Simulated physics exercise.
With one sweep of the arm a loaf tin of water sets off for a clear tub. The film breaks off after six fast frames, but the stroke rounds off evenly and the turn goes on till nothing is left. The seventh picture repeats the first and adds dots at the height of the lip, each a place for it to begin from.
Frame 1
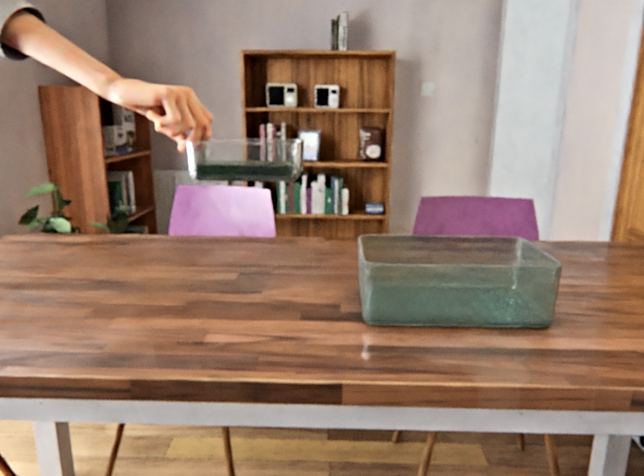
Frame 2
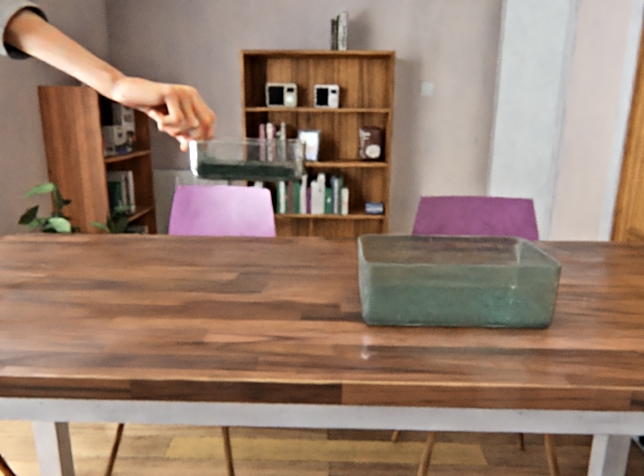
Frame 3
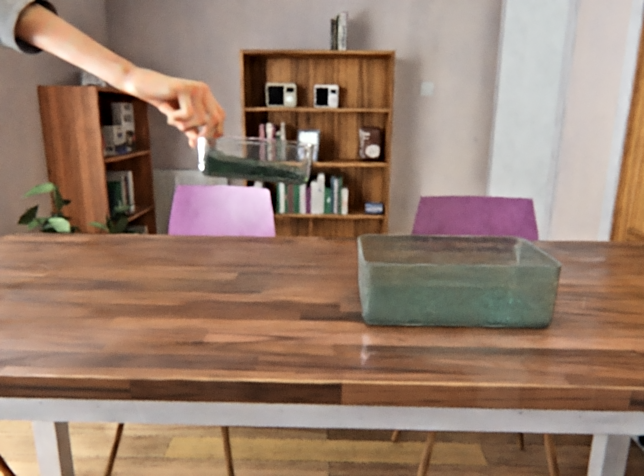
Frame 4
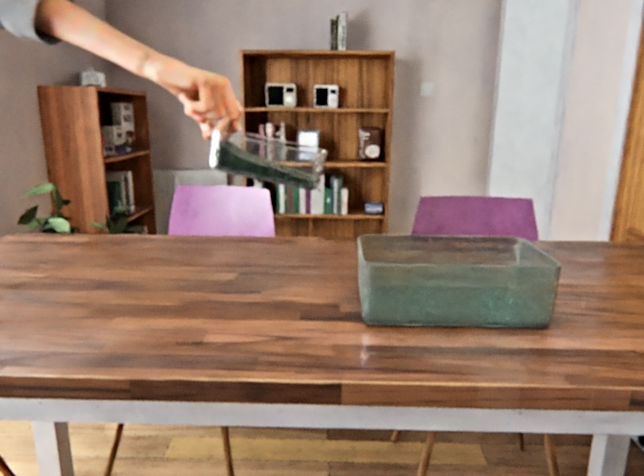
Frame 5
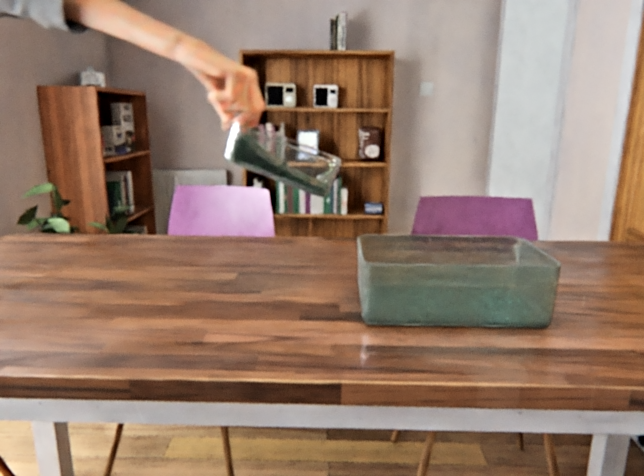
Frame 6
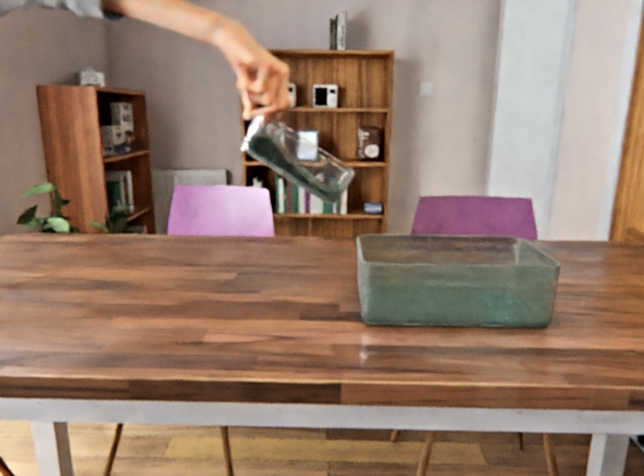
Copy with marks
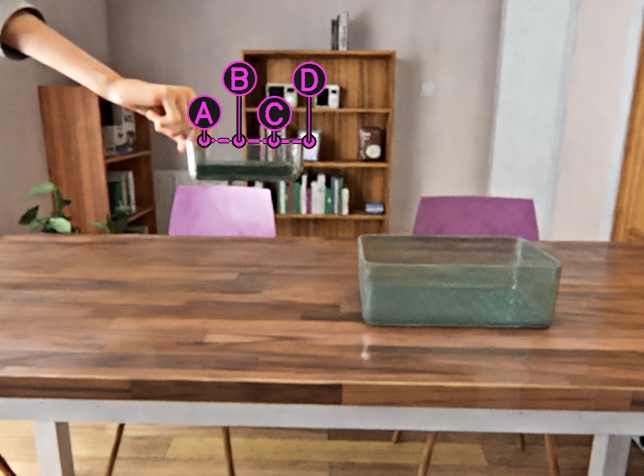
In a room with bookshelves and purple chairs, a hand holds a small clear container of liquid above a wooden table, then moves it right, tilting it gradually downward at its right end, while a larger clear tub stays still.
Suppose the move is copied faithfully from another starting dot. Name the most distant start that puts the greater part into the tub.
B.
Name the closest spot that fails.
That is spot A.
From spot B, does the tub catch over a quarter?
Yes, it does.
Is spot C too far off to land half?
No.
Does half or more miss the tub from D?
No, that is safe.
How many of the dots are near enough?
Three.
In magenta, A at (204, 140); B at (239, 140); C at (274, 141); D at (309, 141).
With A, about 35 % lands in the tub, 60 % falls short and 5 % goes beside or beyond.
With B, about 67 % lands in the tub, 27 % falls short and 6 % goes beside or beyond.
With C, about 72 % lands in the tub, 21 % falls short and 7 % goes beside or beyond.
With D, about 88 % lands in the tub, 8 % falls short and 4 % goes beside or beyond.
